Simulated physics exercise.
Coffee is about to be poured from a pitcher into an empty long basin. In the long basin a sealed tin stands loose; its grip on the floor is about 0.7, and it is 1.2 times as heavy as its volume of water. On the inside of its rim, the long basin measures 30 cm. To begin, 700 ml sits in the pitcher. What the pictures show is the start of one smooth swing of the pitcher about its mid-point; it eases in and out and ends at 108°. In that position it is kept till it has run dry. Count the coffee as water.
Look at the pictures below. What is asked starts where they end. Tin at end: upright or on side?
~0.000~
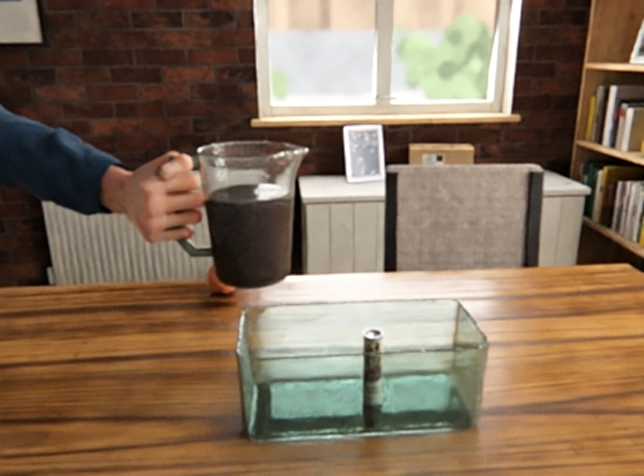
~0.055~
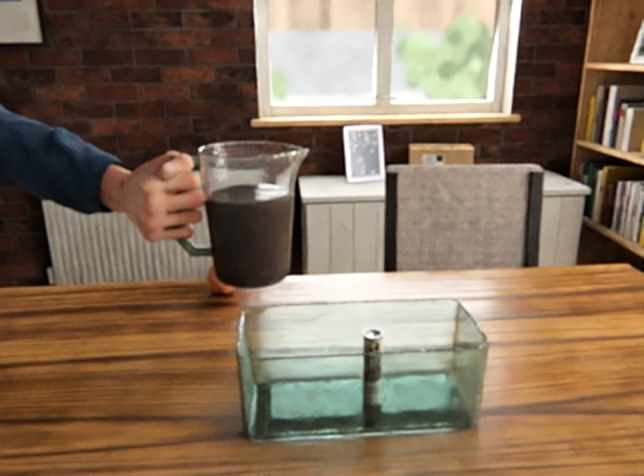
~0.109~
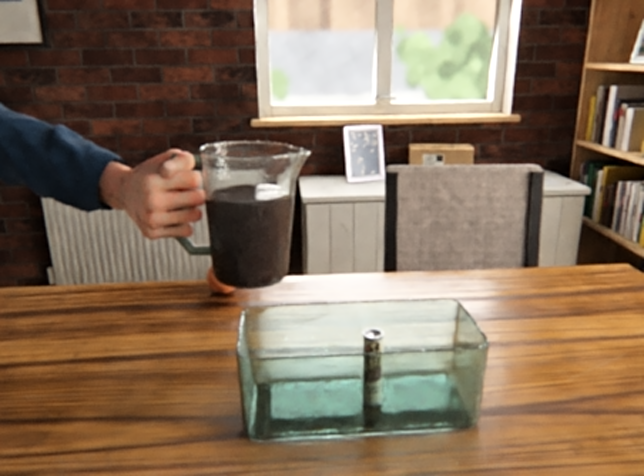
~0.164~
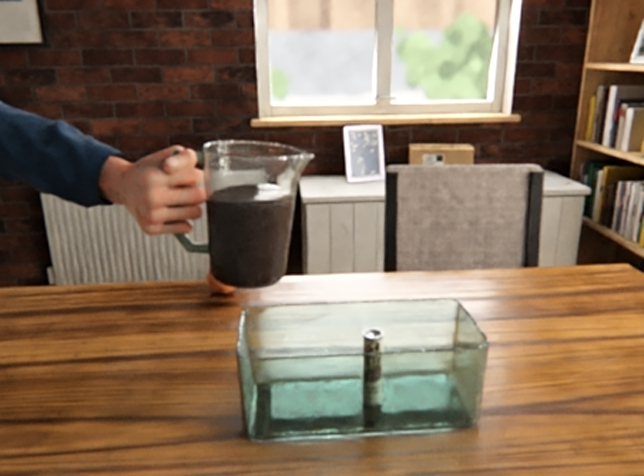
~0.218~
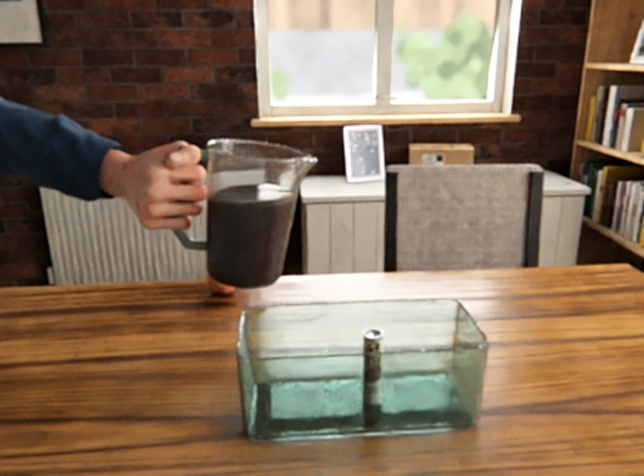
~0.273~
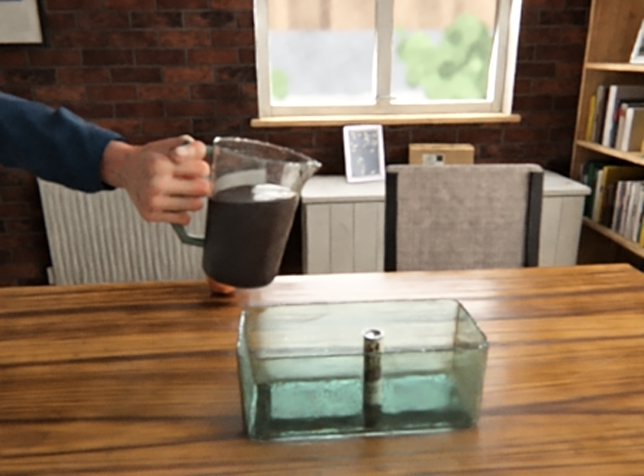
I reckon it can't hold on.
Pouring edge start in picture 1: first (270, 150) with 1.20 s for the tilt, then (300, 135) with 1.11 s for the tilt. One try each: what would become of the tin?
The tin stays vertical the first time and overturns the second time.
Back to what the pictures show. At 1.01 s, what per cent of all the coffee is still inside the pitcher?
About 40 per cent.
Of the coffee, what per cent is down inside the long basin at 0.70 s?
I'd put it near 0 percent.
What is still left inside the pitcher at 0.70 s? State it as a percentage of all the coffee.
Around 94 percent.
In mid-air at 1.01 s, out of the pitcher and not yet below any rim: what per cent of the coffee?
Close to 24 in every hundred parts.
After 0.70 s the tilt is 68° and 94 per cent is still to pour; the tin stands where it began.
After 1.01 s the tilt is 102° and 40 per cent is still to pour; the tin stands where it began.
After 1.34 s the tilt is 108° and 2 per cent is still to pour; the tin lies on its side.
After 1.70 s the tilt is 108° and 0 per cent is still to pour; the tin lies on its side.
In the end the tin lies on its side.
